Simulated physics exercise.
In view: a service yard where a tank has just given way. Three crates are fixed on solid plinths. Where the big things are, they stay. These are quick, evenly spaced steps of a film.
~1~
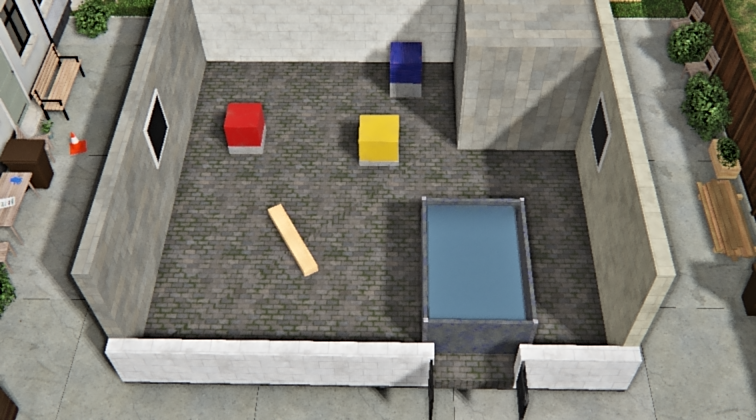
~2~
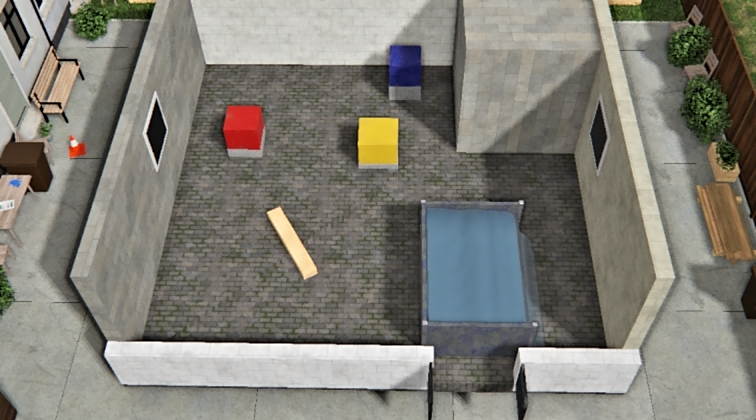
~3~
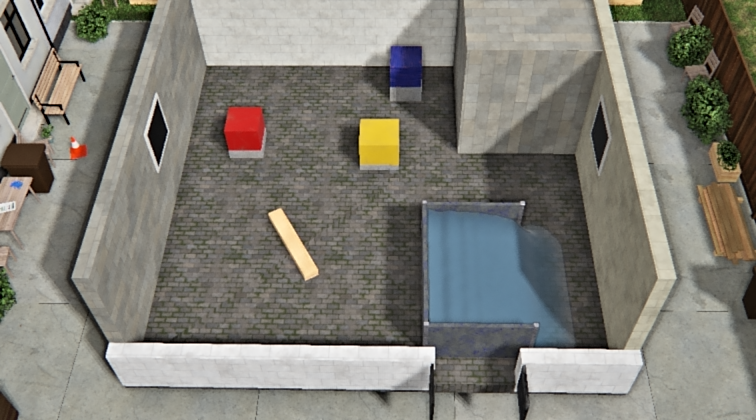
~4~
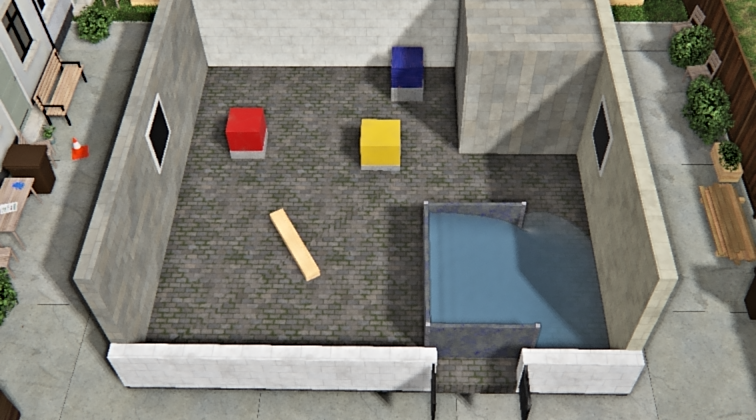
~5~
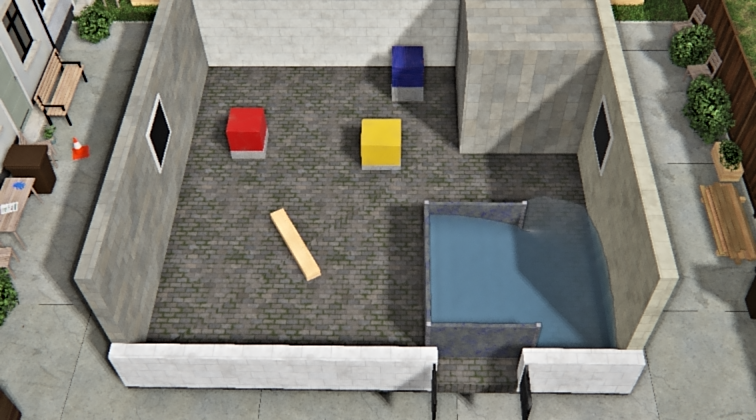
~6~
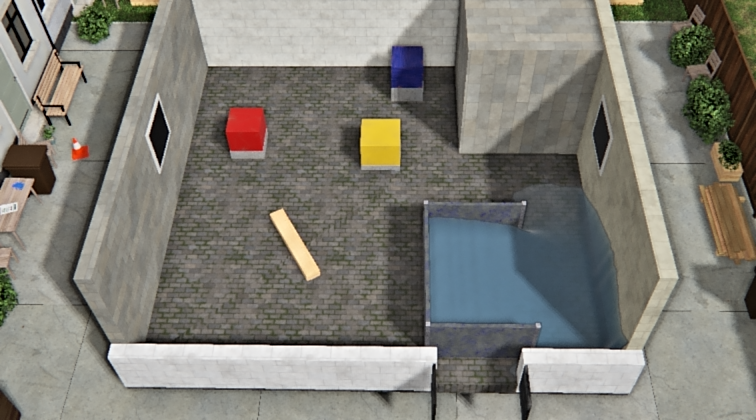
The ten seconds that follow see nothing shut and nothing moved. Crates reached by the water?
Outcome: The red crate avoids the water, the yellow crate meets the water, the blue crate avoids the water.
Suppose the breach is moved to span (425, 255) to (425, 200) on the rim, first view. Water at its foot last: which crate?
My pick is the blue crate.
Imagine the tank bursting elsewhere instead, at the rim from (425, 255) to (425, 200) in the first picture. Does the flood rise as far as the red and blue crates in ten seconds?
Observed: Red is doused; blue stays clear.
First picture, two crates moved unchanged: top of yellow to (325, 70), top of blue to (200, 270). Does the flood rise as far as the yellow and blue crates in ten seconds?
First, yellow crate is not reached; second, blue crate is not reached.
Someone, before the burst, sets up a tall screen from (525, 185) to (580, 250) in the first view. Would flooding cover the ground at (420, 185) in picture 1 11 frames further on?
There: Flooded.
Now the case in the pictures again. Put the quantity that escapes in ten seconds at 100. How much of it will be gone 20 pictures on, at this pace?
It comes to around 50 per cent.
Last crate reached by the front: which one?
Go for the red crate.
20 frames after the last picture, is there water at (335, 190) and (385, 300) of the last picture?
First spot inundated, second spot spared.
A moment on, water covers 15 % of the floor; the red crate not reached, the yellow crate not reached, the blue crate not reached.
Next, water covers 20 % of the floor; the red crate not reached, the yellow crate water round its plinth, the blue crate not reached.
Then, water covers 45 % of the floor; the red crate not reached, the yellow crate water round its plinth, the blue crate water round its plinth.
Later, water covers 75 % of the floor; the red crate water round its plinth, the yellow crate water round its plinth, the blue crate water round its plinth.
In the end, water covers 95 % of the floor; the red crate stayed above the water, the yellow crate was topped, the blue crate stayed above the water.
